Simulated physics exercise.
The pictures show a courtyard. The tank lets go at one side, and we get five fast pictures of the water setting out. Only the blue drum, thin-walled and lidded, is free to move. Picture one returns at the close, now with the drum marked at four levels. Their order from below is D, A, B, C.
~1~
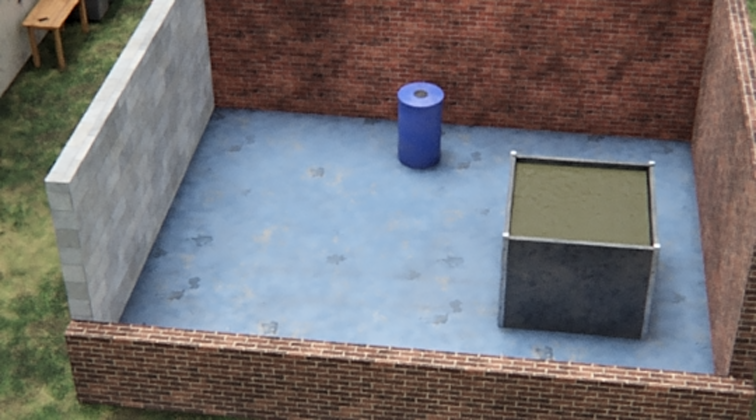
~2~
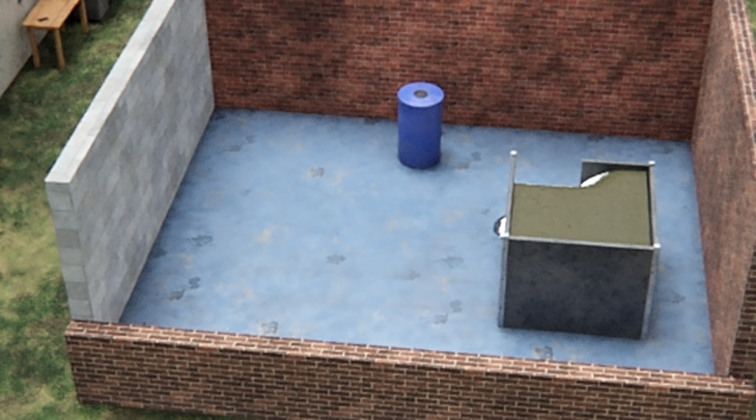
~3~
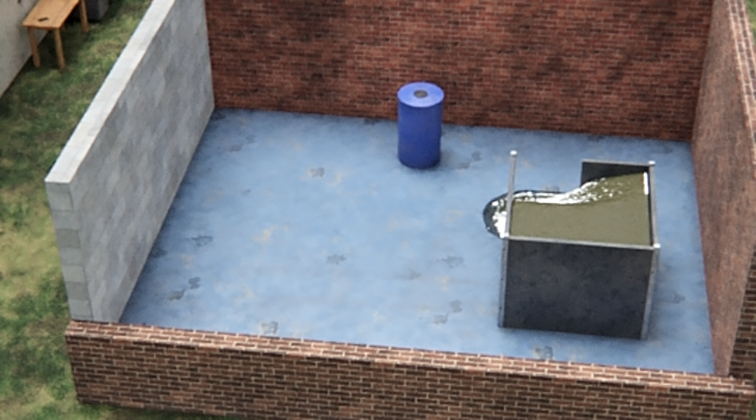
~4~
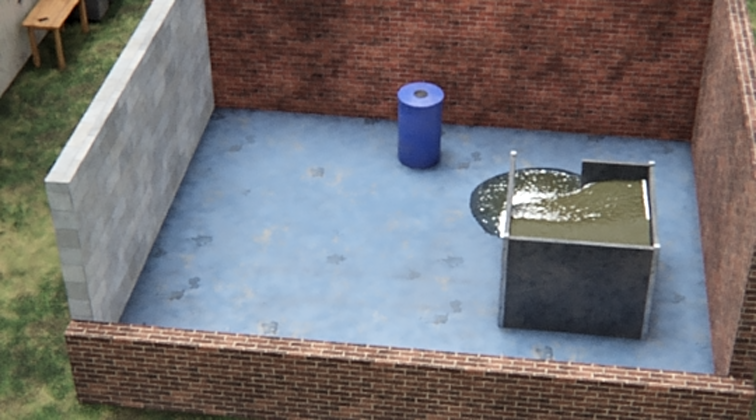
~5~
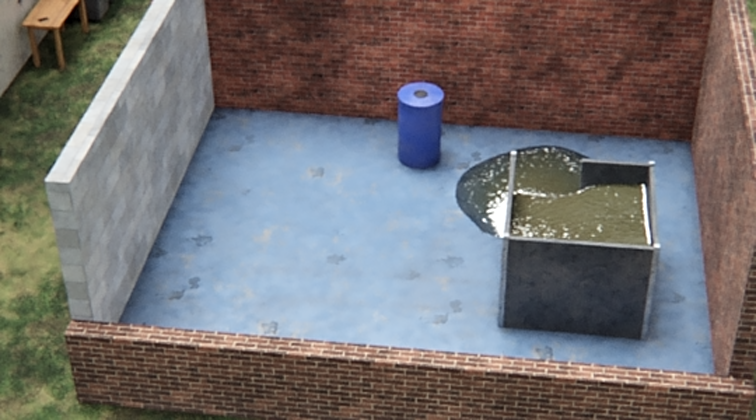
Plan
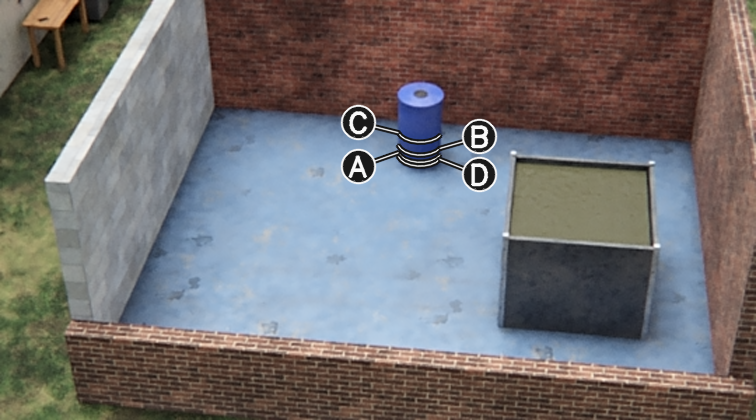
In this clip, a full, dark open-topped tank in a walled courtyard loses part of its back-left side, and murky water pours out, spreading across the blue floor behind and left of it while the blue drum stays still.
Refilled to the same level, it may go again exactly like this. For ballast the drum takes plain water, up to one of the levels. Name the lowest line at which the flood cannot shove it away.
The answer is mark C.
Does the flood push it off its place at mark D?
Yes, that goes wrong.
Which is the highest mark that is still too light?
The answer is B.
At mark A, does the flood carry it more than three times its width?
Yes.
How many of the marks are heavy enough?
One.
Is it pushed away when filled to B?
Yes.
In white, A at (417, 162); B at (417, 155); C at (417, 142); D at (417, 166); from the bottom up D, A, B, C.
With A, it is pushed about 7 times its own width away.
With B, it is pushed about twice its own width away.
With C, it does not move.
With D, it is pushed about 6 times its own width away.
